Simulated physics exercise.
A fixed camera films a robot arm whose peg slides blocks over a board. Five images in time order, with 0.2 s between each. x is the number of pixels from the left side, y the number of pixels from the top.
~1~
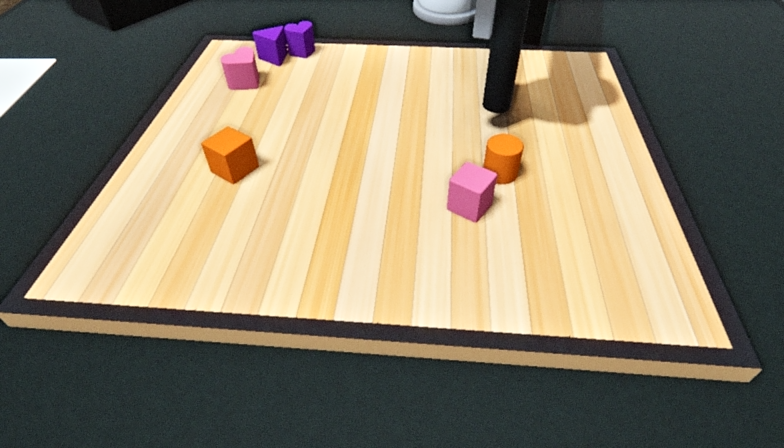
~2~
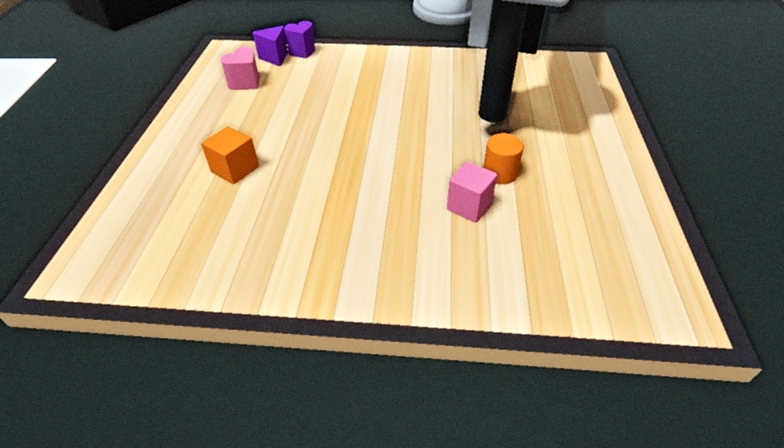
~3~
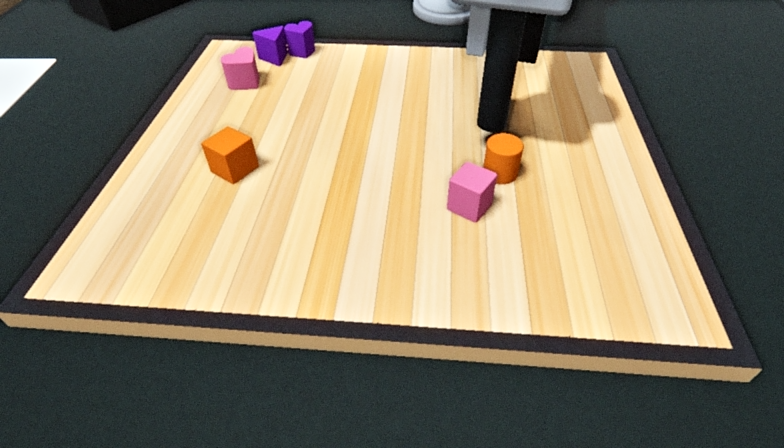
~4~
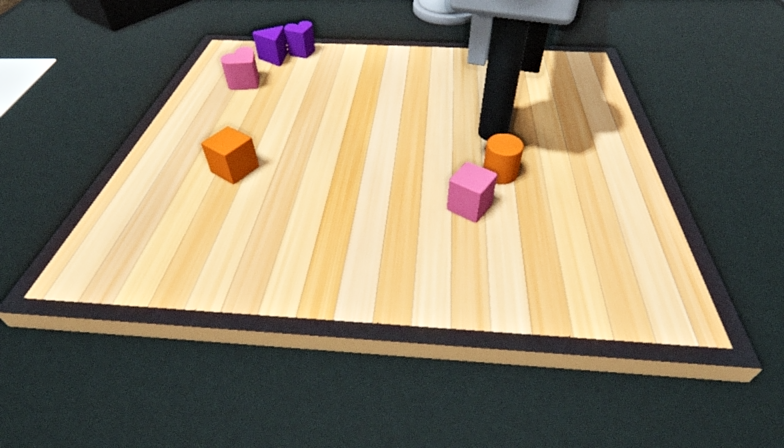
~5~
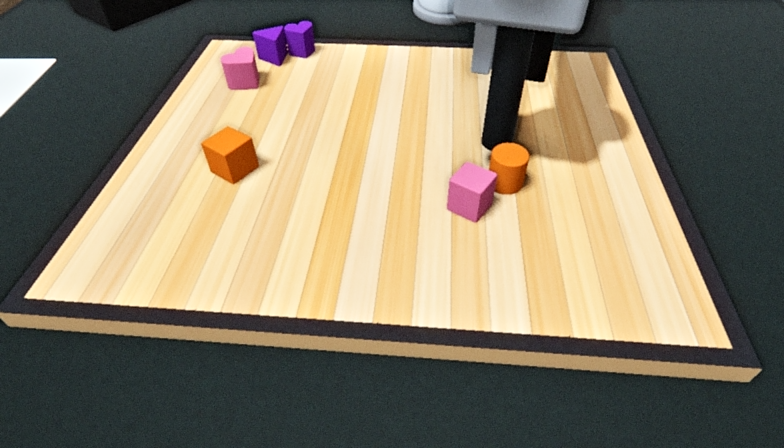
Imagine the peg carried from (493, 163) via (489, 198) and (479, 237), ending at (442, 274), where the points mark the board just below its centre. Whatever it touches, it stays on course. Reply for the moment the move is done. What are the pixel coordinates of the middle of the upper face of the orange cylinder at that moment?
The middle of its upper face should be somewhere near (530, 198).
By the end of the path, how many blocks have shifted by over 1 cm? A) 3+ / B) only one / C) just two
That would be C.
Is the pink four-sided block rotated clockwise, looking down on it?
Going by the path, yes.
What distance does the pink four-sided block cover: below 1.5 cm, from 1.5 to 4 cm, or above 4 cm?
It falls in the over 4 cm band.
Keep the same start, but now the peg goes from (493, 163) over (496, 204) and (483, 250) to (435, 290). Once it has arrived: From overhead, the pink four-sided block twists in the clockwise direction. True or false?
My answer: True.
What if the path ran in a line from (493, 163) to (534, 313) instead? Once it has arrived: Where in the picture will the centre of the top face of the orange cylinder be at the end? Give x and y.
The middle of its top is at (572, 236).
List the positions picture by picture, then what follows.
Peg's lower end (496, 106); pink four-sided block (474, 176); orange cylinder (506, 143), in the first picture.
Peg (493, 115); blocks still, in the second picture.
Peg (491, 124); blocks still, in the third picture.
Peg (493, 134); blocks still, in the fourth picture.
Peg (497, 143); pink four-sided block (474, 176); orange cylinder (511, 153), in the fifth picture.
What follows on the original path. One third of the way, peg (493, 178); pink four-sided block (469, 182), turned 15° clockwise; orange cylinder (525, 184).
Two thirds of the way, peg (482, 218); pink four-sided block (445, 204), turned 70° clockwise; orange cylinder (530, 198).
At the end, peg (444, 255); pink four-sided block (434, 209), turned 100° clockwise; orange cylinder (530, 198).
